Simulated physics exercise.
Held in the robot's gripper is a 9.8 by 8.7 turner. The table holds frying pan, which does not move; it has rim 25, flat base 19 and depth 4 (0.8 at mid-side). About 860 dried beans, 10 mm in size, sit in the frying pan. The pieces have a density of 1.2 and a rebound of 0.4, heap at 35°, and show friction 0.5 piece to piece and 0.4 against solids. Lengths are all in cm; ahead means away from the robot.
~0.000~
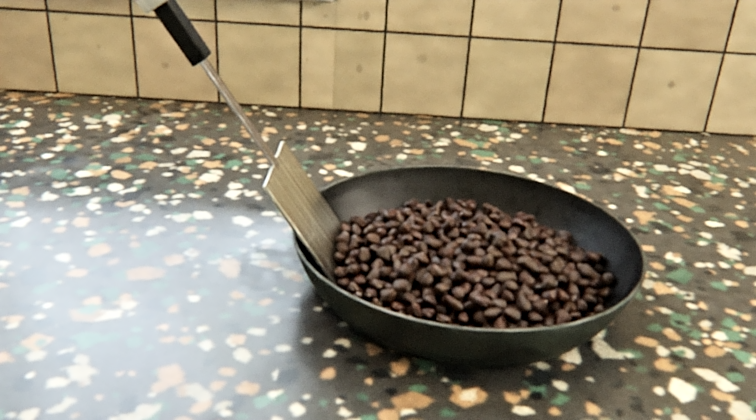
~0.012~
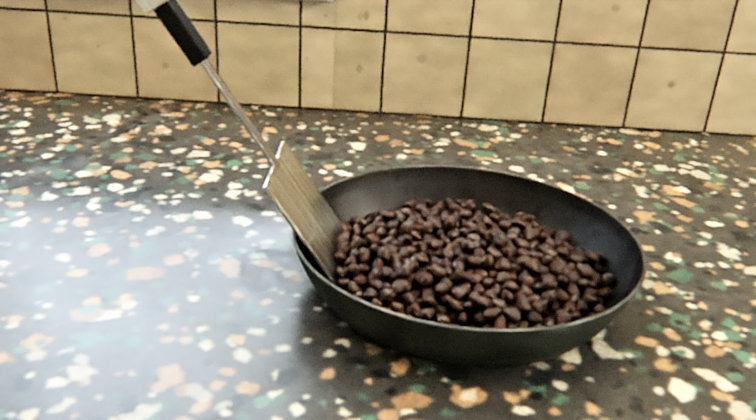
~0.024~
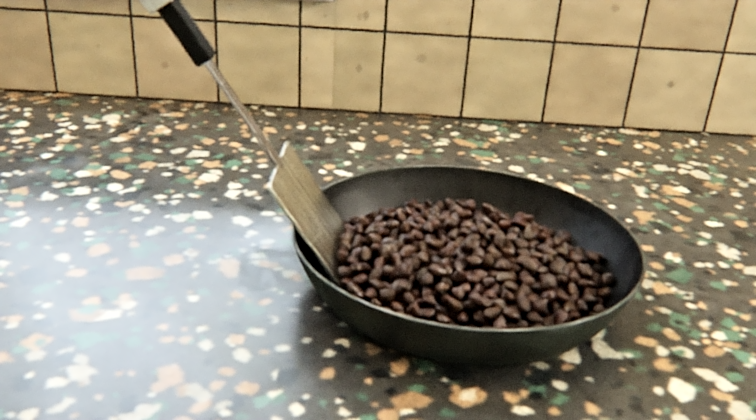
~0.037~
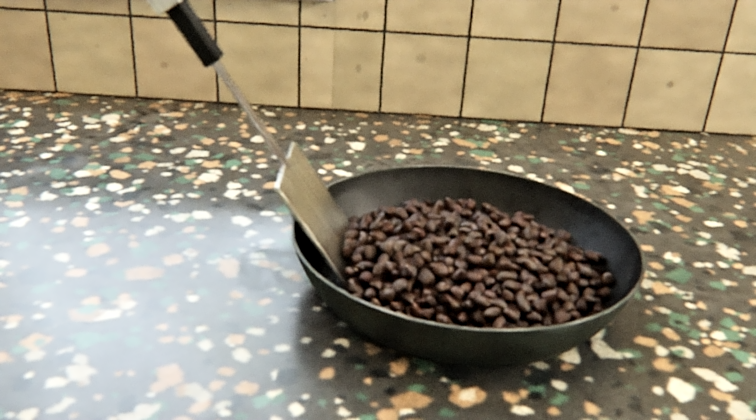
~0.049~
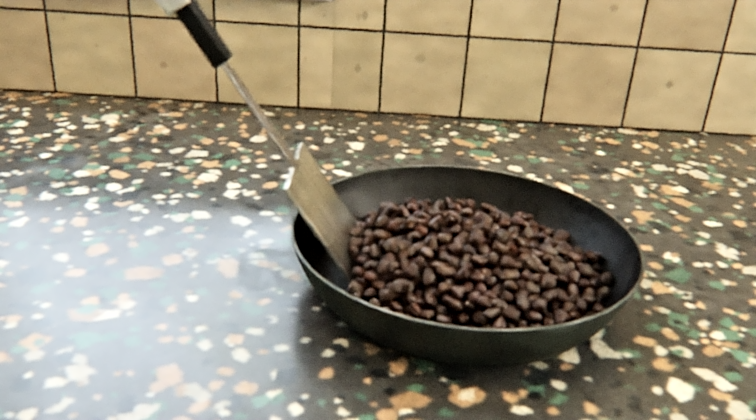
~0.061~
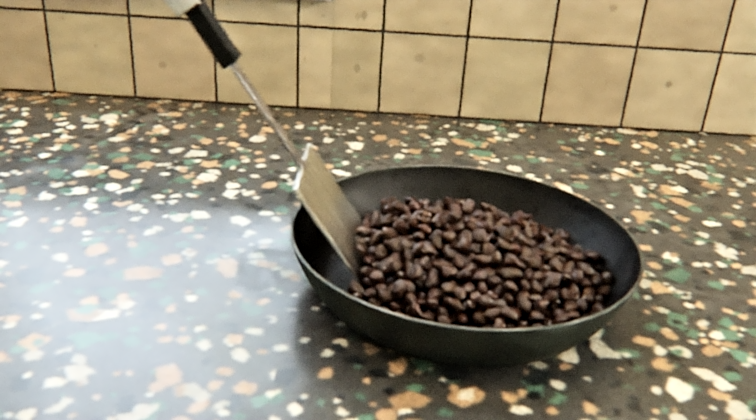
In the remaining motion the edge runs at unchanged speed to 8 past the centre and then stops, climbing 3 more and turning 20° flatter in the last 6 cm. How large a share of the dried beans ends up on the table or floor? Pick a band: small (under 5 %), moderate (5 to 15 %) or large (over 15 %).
The share is moderate, 5 to 15 %.
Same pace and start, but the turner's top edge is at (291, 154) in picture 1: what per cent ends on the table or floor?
Roughly 10 percent ends on the table or floor.
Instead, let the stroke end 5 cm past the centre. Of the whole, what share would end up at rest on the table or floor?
Then around 0 per cent.
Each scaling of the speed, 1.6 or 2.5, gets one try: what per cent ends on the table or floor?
Around 20 per cent, then around 30 per cent, would end on the table or floor.
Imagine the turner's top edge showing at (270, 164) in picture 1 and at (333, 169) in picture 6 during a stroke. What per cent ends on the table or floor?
Around 25 per cent finishes there.
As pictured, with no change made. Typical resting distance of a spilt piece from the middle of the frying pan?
Roughly 16 cm from the middle.
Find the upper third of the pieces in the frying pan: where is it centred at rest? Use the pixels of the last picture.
Look near (579, 249).
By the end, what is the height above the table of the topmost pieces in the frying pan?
6.5 cm.
By 0.16 s, sloping 56°, highest piece 4 above the table; 859 in the frying pan.
By 0.26 s, sloping 49°, highest piece 6 above the table; 855 in the frying pan, 4 on the blade or in flight.
By 0.52 s, sloping 36°, highest piece 6 above the table; 775 in the frying pan, 80 on the table or floor, 4 on the blade or in flight.
By 1.57 s, sloping 36°, highest piece 6 above the table; 772 in the frying pan, 87 on the table or floor.
Final count, 772 in the frying pan, 87 on the table or floor. That is 10 % on the table or floor.
